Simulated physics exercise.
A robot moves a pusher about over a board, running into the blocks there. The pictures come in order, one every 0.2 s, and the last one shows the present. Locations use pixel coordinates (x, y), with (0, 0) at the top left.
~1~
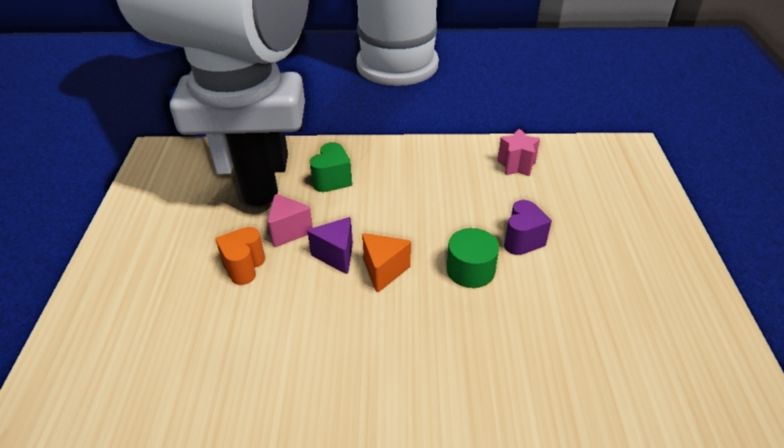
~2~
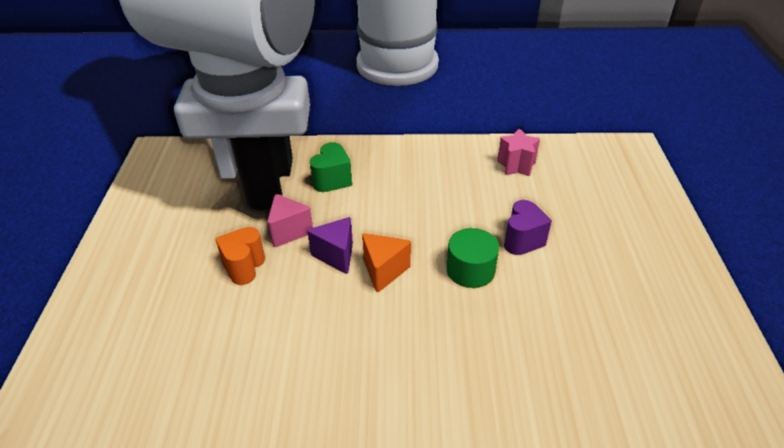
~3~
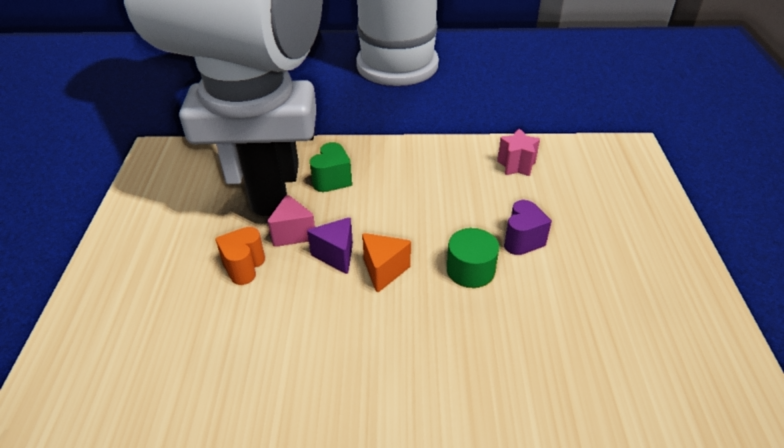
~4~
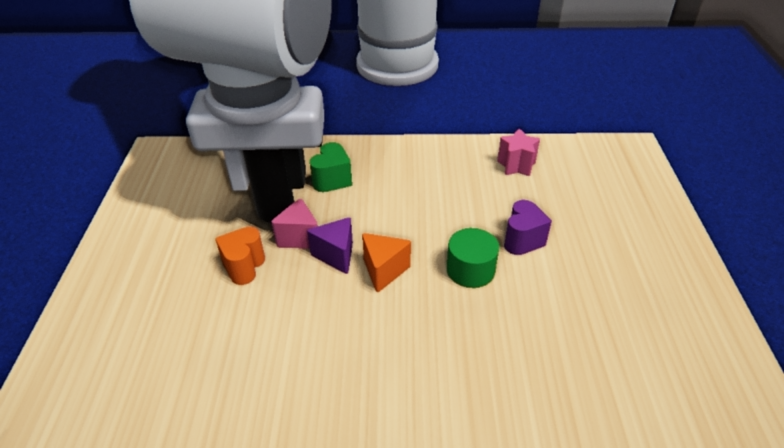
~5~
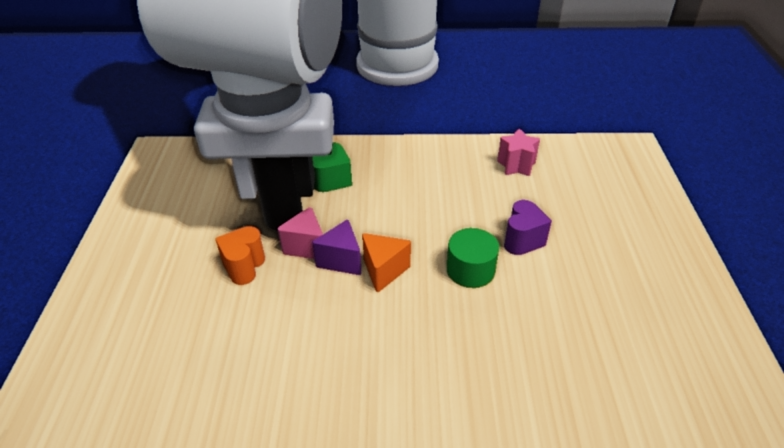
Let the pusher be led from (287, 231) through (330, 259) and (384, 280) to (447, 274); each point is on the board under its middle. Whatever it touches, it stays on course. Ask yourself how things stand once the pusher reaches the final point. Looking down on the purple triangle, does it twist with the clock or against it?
From above, it turns clockwise.
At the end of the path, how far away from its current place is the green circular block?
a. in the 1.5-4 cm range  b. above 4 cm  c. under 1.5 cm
My answer is option a.
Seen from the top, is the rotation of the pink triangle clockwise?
Final answer: Yes.
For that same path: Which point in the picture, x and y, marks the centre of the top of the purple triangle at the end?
The top centre is at (391, 284).
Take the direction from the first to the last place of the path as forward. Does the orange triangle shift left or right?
Goes left.
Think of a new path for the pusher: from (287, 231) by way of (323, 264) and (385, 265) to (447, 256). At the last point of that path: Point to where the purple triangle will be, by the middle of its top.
At pixel (386, 269).
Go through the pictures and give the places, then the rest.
Pusher's lower end at (260, 194); pink triangle at (285, 207); purple triangle at (334, 231); orange triangle at (383, 247); green circular block at (474, 245), in the first frame.
Pusher at (264, 199); blocks still, in the second frame.
Pusher at (270, 204); pink triangle at (290, 210), in the third frame.
Pusher at (276, 210); pink triangle at (296, 214), in the fourth frame.
Pusher at (284, 218); pink triangle at (303, 223); purple triangle at (340, 237); orange triangle at (383, 247); green circular block at (474, 245), in the fifth frame.
The first path, step by step. One third of the way, pusher at (328, 246); pink triangle at (322, 261), turned 35° clockwise; purple triangle at (354, 260), turned 30° anticlockwise; orange triangle at (390, 247).
Two thirds of the way, pusher at (385, 267); pink triangle at (329, 272), turned 65° clockwise; purple triangle at (388, 283), turned 40° clockwise; orange triangle at (421, 247).
At the end, pusher at (448, 261); pink triangle at (329, 272), turned 65° clockwise; purple triangle at (391, 284), turned 50° clockwise; orange triangle at (462, 225), turned 35° anticlockwise; green circular block at (502, 238).
